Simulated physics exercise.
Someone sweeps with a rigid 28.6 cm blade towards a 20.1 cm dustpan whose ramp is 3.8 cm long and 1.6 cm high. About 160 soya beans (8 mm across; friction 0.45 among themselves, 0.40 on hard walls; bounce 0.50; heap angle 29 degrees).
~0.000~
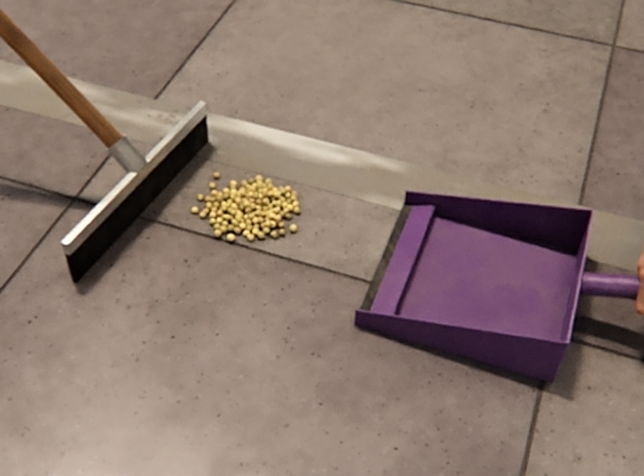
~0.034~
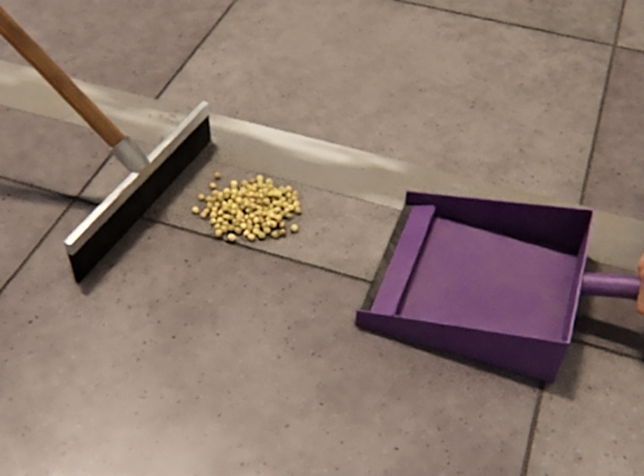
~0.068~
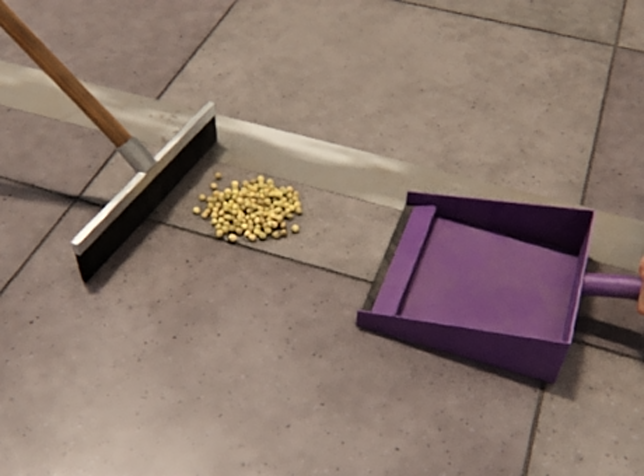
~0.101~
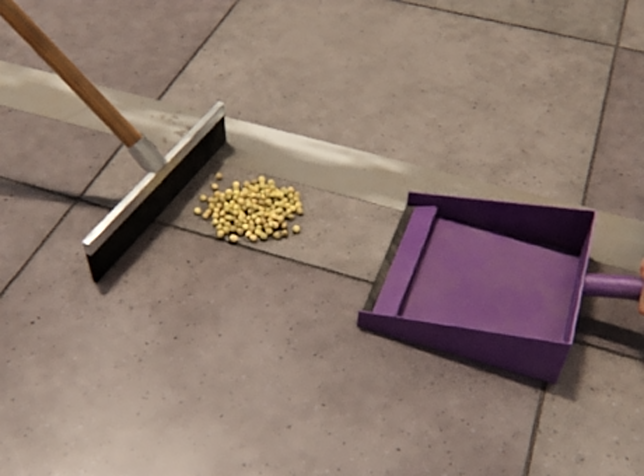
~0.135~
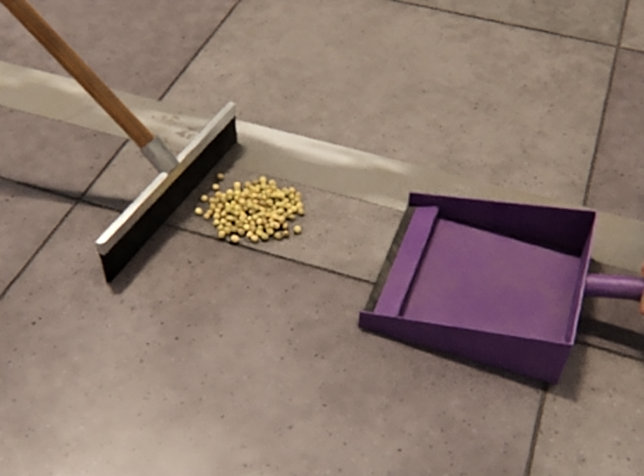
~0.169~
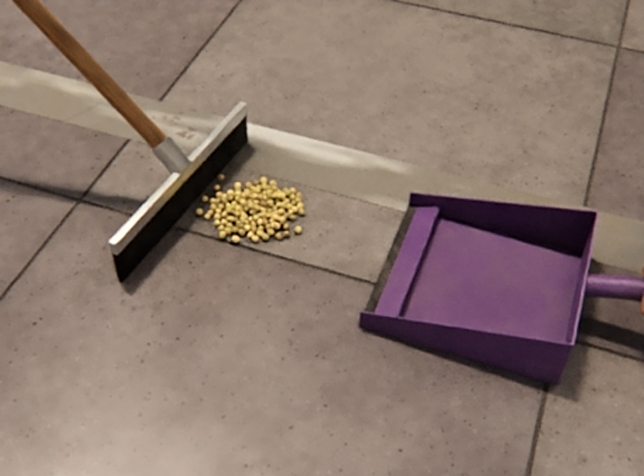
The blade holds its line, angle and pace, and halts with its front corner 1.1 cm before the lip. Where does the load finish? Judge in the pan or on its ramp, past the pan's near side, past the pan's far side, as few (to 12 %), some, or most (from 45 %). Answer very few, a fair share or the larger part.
In the pan or on its ramp: Very few; past the pan's near side: Very few; past the pan's far side: A fair share.
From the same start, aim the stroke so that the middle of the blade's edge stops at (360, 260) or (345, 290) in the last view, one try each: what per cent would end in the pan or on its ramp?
Some 25 and 35 per cent.
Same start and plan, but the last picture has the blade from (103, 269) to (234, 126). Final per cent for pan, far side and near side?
Pan 30, far 5, near 10.
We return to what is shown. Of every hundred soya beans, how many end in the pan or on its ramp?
About 5 per cent.
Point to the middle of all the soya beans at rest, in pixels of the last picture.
Around (388, 232).
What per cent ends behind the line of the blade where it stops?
About 5 per cent.
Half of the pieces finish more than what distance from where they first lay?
About 16 cm.
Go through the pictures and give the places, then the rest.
In the first frame, blade from (68, 249) to (203, 111), moved 0.0 cm, 0 of the pieces shifted so far; middle of the pieces at (250, 206); pan at (488, 291).
In the second frame, blade from (71, 249) to (205, 111), moved 0.2 cm, 0 of the pieces shifted so far; middle of the pieces at (251, 206).
In the third frame, blade from (78, 249) to (211, 111), moved 0.9 cm, 0 of the pieces shifted so far; middle of the pieces at (252, 206).
In the fourth frame, blade from (89, 249) to (221, 111), moved 2.0 cm, 0 of the pieces shifted so far; middle of the pieces at (253, 207).
In the fifth frame, blade from (102, 249) to (232, 111), moved 3.3 cm, 0 of the pieces shifted so far; middle of the pieces at (254, 207).
In the sixth frame, blade from (115, 248) to (243, 111), moved 4.6 cm, 0 of the pieces shifted so far; middle of the pieces at (255, 208); pan at (493, 292). The blade's pace is about 0.39 m/s, heading 24 degrees away from the viewer's side.
After 0.48 s, middle of the blade 15 cm from the lip; 0 % over the lip, far side 5 %, near side 0 %.
Then, at 0.69 s, middle of the blade 7 cm from the lip; 0 % over the lip, far side 15 %, near side 0 %.
Then, at 1.02 s, middle of the blade 3 cm from the lip; 5 % over the lip, far side 25 %, near side 0 %.
In the end, at 1.5 s, pan 5 %, near side 0 %, far side 25 %, in front of the lip or behind the blade 70 %.
